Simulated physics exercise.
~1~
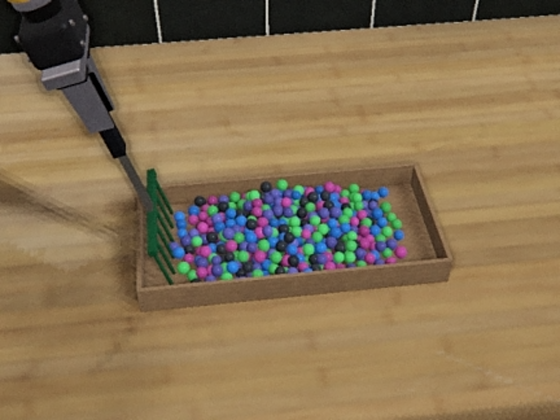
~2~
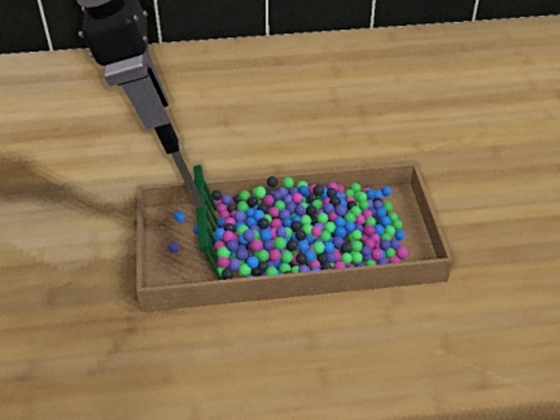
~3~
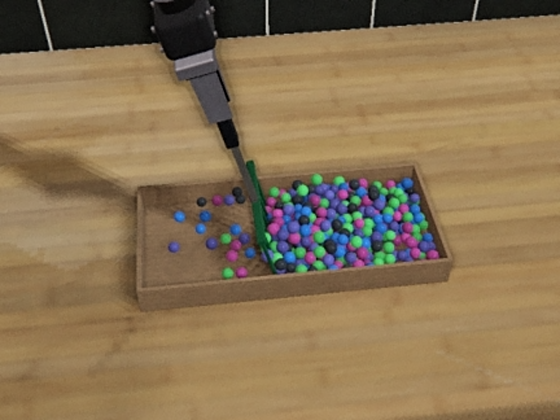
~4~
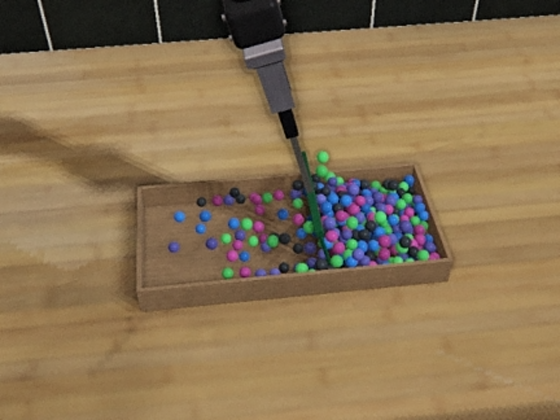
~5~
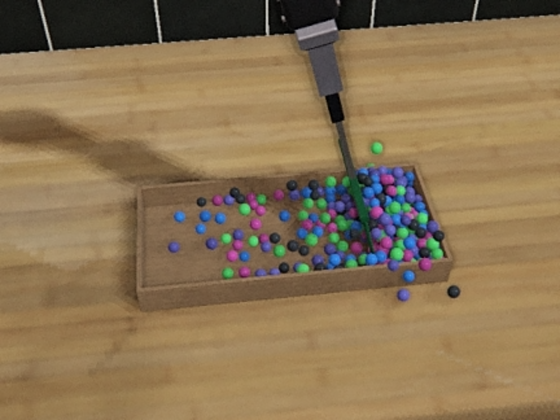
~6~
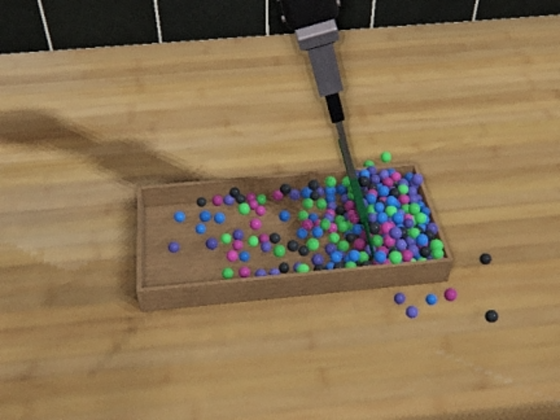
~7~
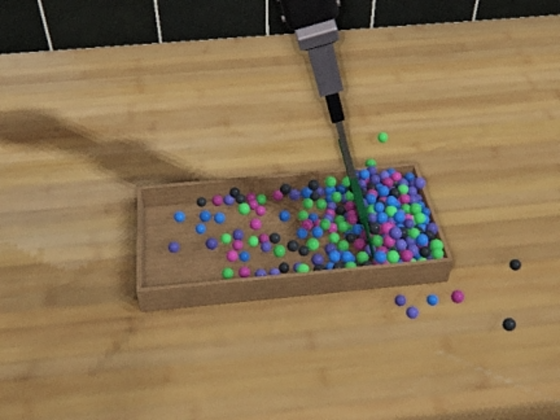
A robotic arm holding a green comb works over a shallow brown tray on a pale wooden table, seen from above at an angle, with dark tiles behind. Small round sweets in green, blue, pink, purple and black fill most of the tray. The comb starts at the left end and sweeps right, pushing the sweets into a heap while some slip behind it. As it nears the right end, a few spill over the rim. The comb stops short of the end wall, and the spilled pieces roll outward, leaving most sweets piled at the right and a handful on the table.
